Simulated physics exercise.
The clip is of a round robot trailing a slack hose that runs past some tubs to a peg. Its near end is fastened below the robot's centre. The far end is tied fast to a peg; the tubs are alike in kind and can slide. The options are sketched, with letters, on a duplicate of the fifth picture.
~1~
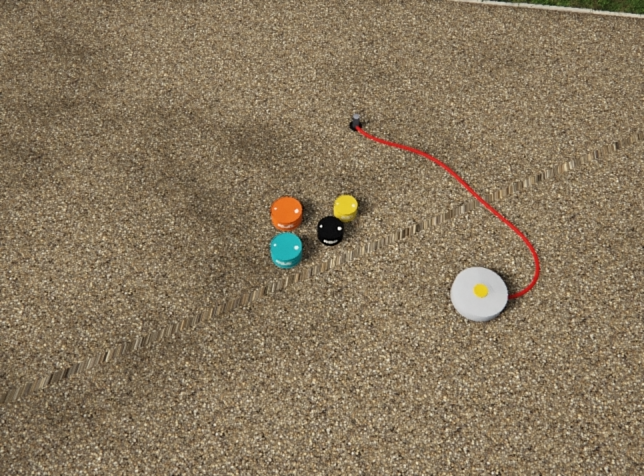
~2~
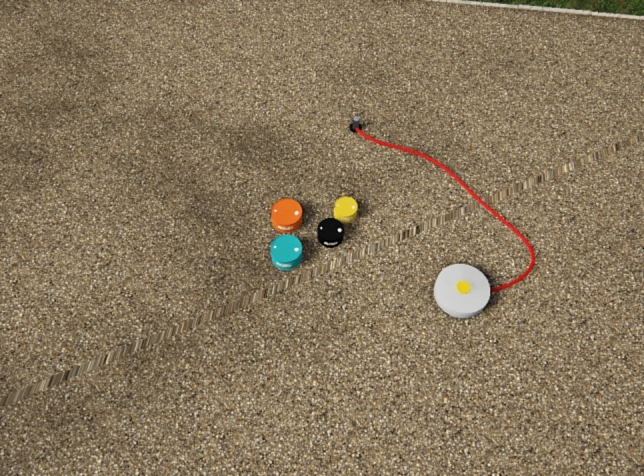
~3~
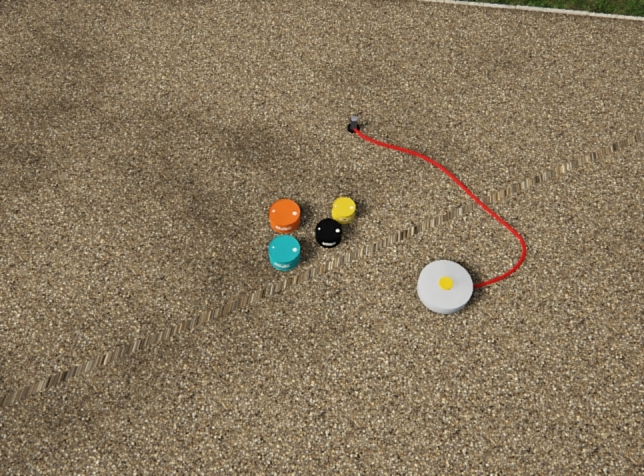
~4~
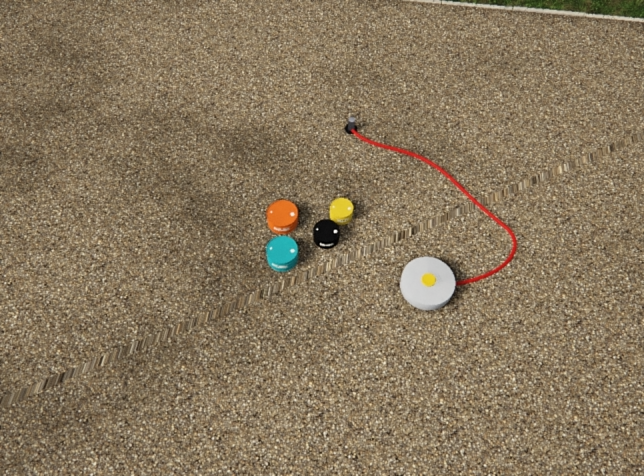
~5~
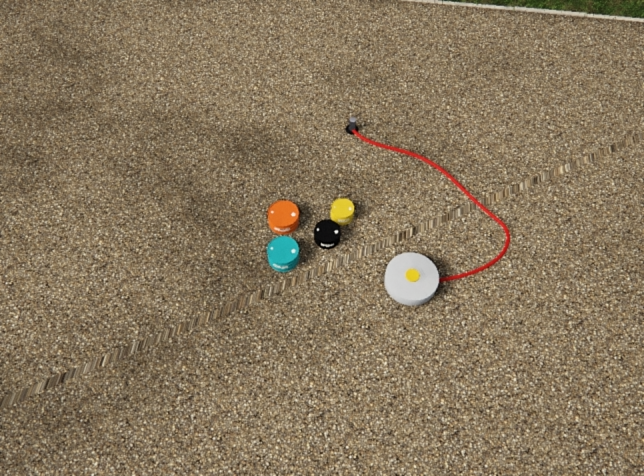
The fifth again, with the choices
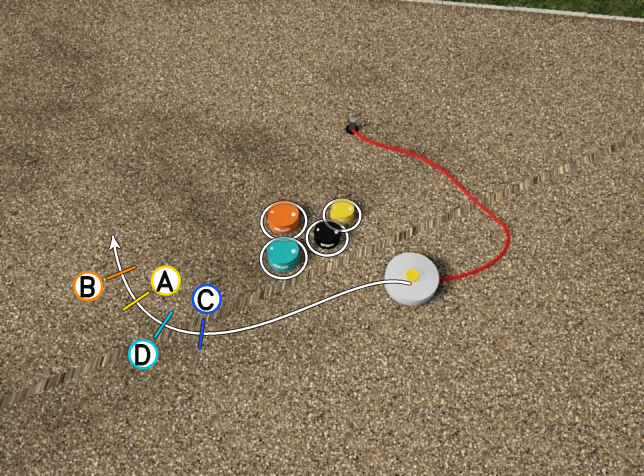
A round white robot with a yellow centre, tied by a red cord to a small peg, slides steadily left across the gravel, drifting slightly upward. The cord trails behind it and its bend shifts left, while the orange, turquoise, black and yellow tubs stay clustered together, essentially still.
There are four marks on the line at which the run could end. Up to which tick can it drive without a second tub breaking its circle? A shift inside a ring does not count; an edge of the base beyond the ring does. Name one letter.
No farther than D.
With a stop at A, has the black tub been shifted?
Yes.
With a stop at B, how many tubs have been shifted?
By then, four.
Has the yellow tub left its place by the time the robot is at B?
Yes.
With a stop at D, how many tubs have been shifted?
The count is none.
On the marked copy, A at (136, 301); B at (121, 273); C at (202, 334); D at (164, 324); the route from (410, 284) via (225, 333) to (113, 236).
Taking D. A third of the way, robot (325, 297).
Two thirds of the way, robot (239, 326).
When it is over, robot (161, 321); none over the rings.
As for the rest, A has two over the rings; B has four over the rings; C is within the limit but short.
